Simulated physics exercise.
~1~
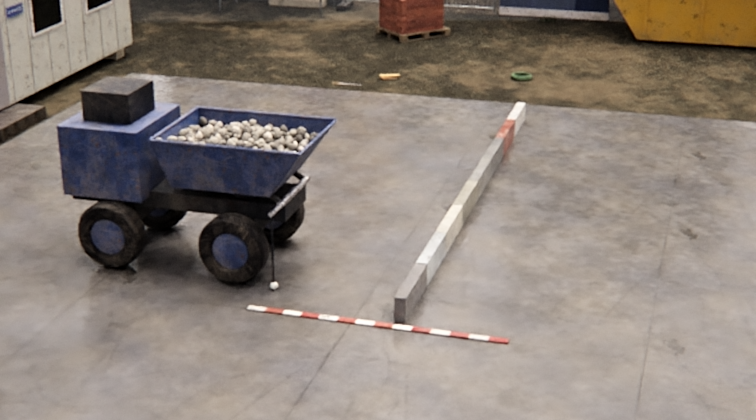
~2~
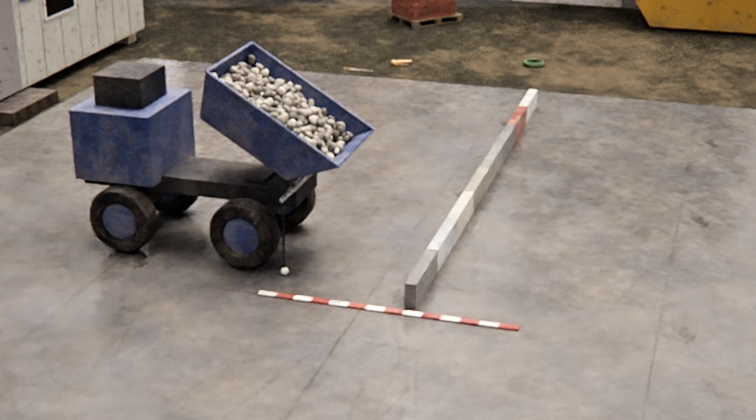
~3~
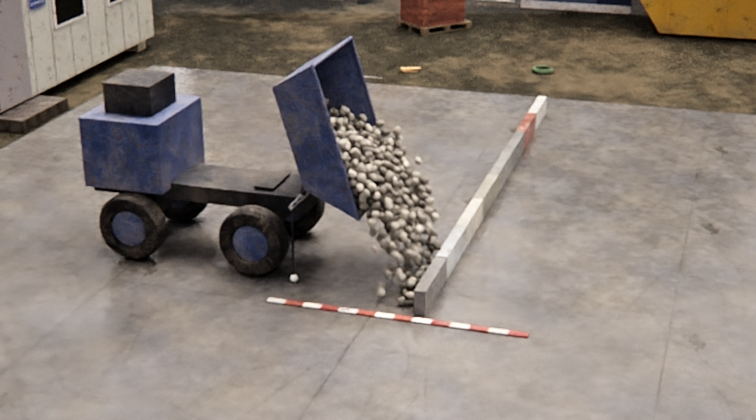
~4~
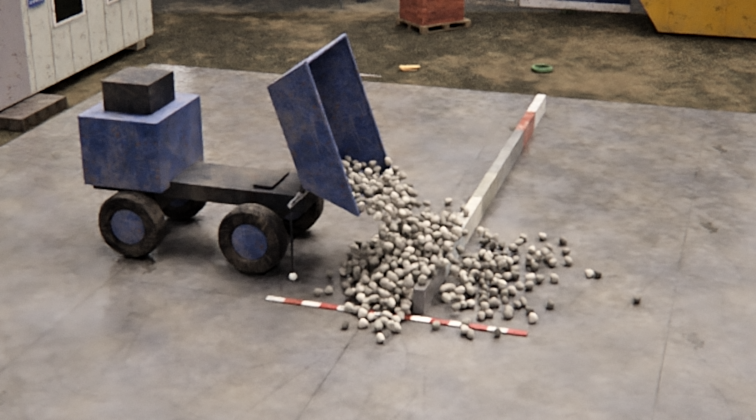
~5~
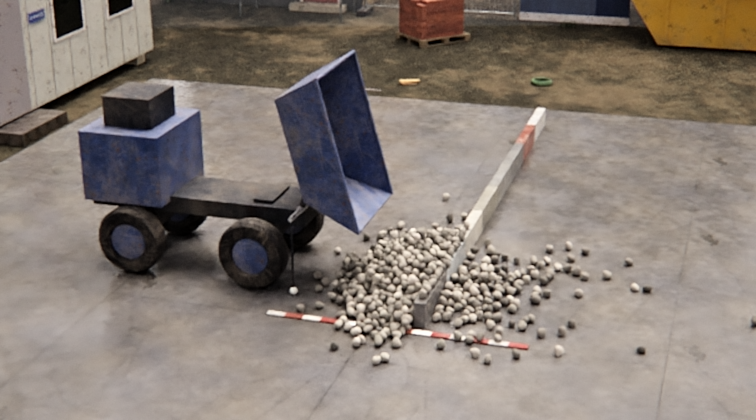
A small blue dumper with black wheels stands at the left of a grey concrete yard, seen from above and to the side, its skip full of pale round stones. A long low kerb runs away to its right, with a red and white striped staff on the ground in front. The skip tips forward steeply, and the stones slide out in a thick stream towards the kerb. They pile up against it, and some spill over and scatter to the right. Finally the skip hangs steeply tilted and empty, with most stones heaped on the dumper's side of the kerb and a smaller share beyond it.
